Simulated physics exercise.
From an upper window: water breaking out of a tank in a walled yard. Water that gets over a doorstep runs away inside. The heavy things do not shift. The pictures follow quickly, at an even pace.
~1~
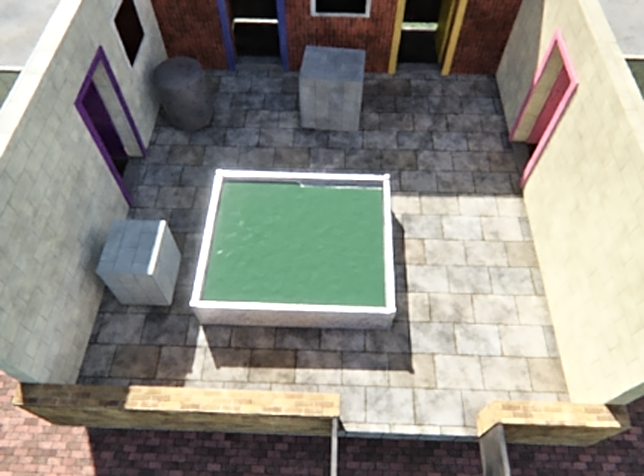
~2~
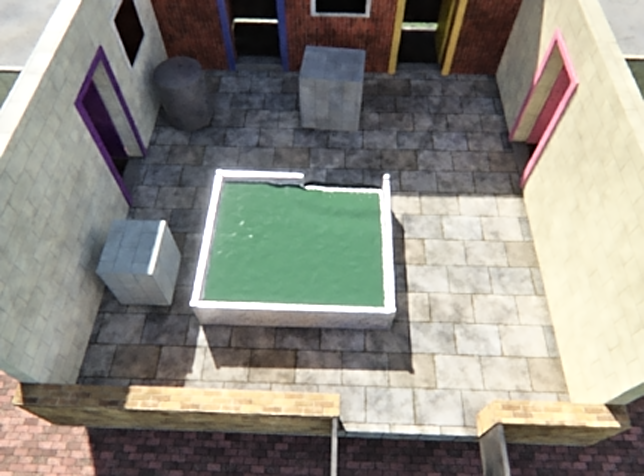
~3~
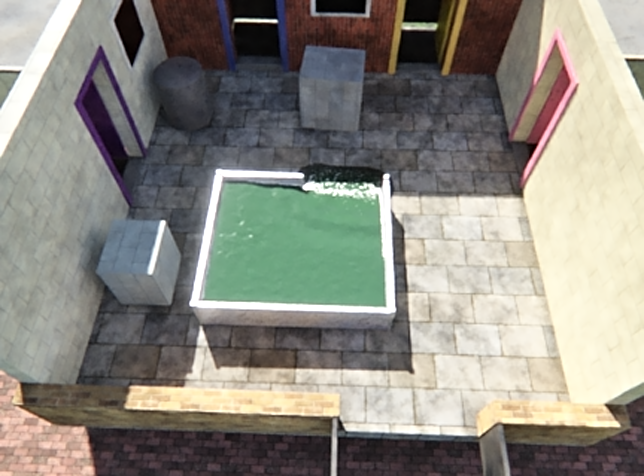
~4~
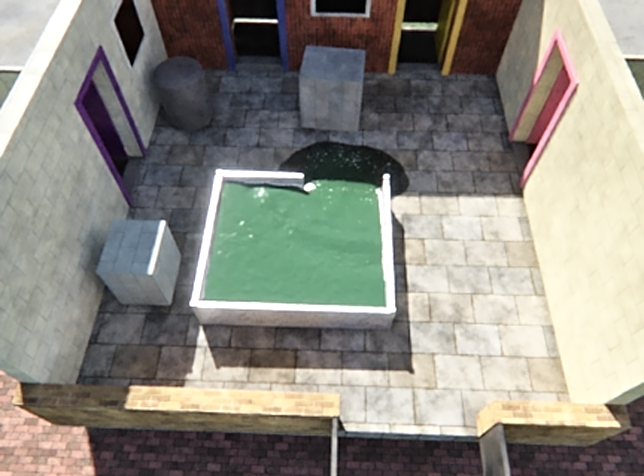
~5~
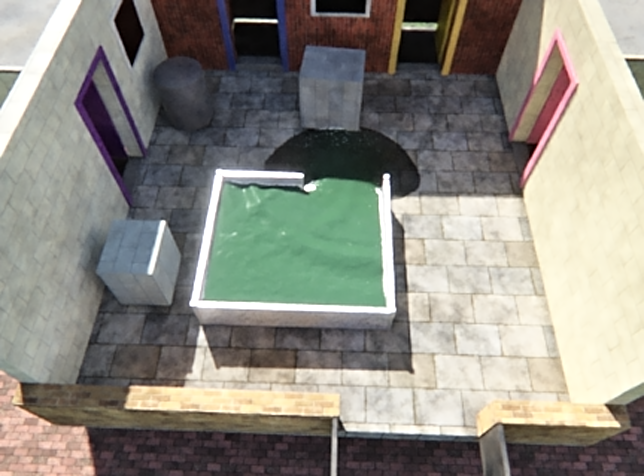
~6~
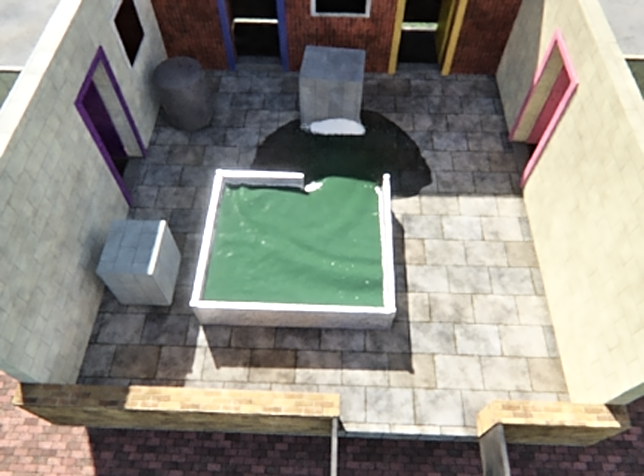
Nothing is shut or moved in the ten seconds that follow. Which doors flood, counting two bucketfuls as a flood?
The blue door admits no more than that; the purple door lets in a lot; the pink door lets in a lot; the yellow door lets in a lot.
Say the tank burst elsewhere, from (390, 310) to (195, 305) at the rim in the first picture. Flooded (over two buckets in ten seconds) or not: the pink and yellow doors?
My reading: Pink keeps below it; yellow takes less.
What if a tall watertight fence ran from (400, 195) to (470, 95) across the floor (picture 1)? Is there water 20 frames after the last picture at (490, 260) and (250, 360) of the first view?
As listed: Dry, not flooded.
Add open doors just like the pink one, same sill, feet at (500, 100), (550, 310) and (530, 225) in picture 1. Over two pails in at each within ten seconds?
In that order: Goes over, stays under, is under.
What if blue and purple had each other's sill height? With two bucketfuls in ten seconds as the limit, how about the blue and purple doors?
Blue door goes over; purple door lets less in.
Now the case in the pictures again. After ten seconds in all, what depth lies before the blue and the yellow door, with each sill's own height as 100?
About 70 and 150 per cent.
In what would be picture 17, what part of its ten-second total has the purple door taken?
Close to 0 %.
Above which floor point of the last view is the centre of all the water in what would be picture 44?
Close to (320, 173).
A moment on, water covers 20 % of the floor; the blue door not reached, the purple door not reached, the pink door not reached, the yellow door not reached.
Next, water covers 35 % of the floor; the blue door wet at the sill, nothing in, the purple door not reached, the pink door not reached, the yellow door over two buckets in.
Then, water covers 50 % of the floor; the blue door wet at the sill, nothing in, the purple door under two buckets in, the pink door wet at the sill, nothing in, the yellow door far over two buckets in.
Later, water covers 70 % of the floor; the blue door wet at the sill, nothing in, the purple door over two buckets in, the pink door under two buckets in, the yellow door far over two buckets in.
In the end, water covers 95 % of the floor; the blue door wet at the sill, nothing in, the purple door far over two buckets in, the pink door over two buckets in, the yellow door far over two buckets in.
